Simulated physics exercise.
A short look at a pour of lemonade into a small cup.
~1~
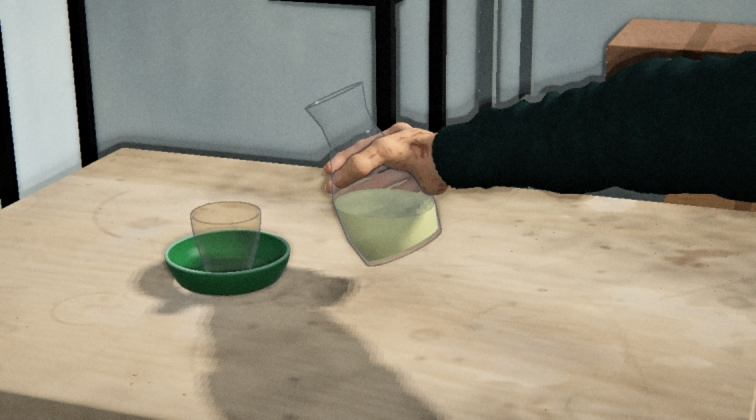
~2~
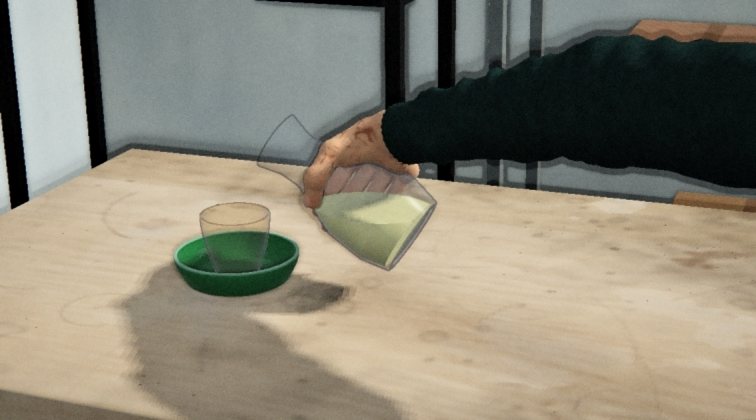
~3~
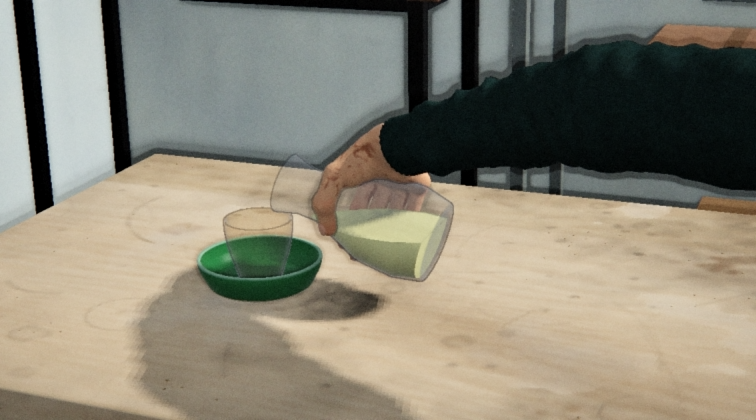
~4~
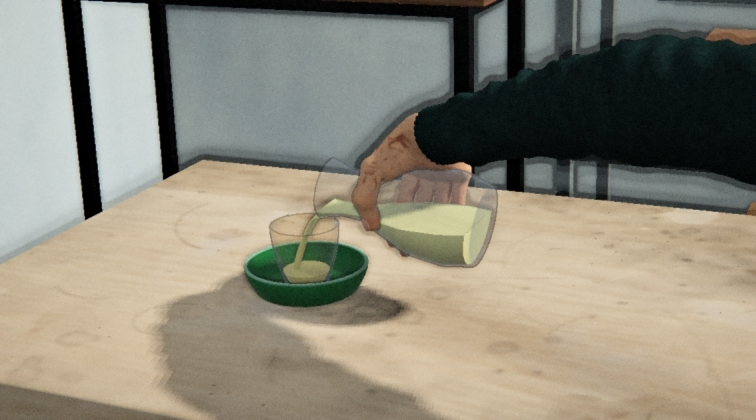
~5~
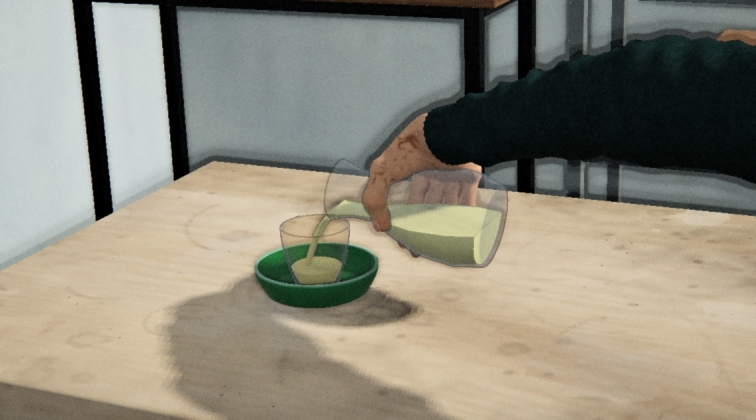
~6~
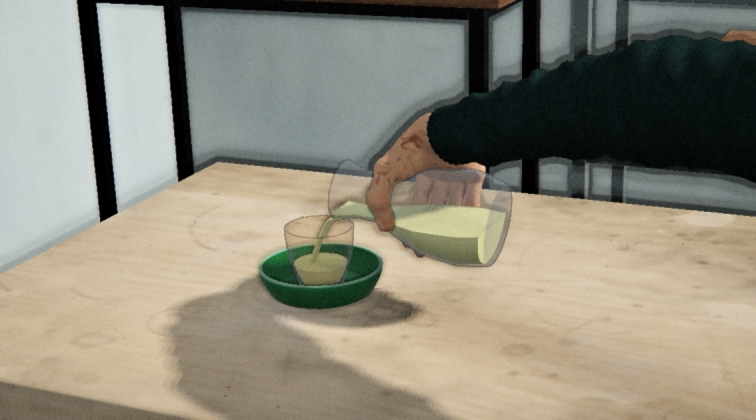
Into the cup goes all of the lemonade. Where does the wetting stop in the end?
Saucer takes the excess.
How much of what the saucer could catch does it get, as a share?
About 40 per cent.
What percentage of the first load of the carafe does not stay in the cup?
Roughly 35 in a hundred.
Soon after, the cup is nearly full; the saucer is dry.
Later, the cup is full to the brim; the saucer is wet, with room to spare.
In the end, the cup is full to the brim; the saucer is wet, with room to spare.
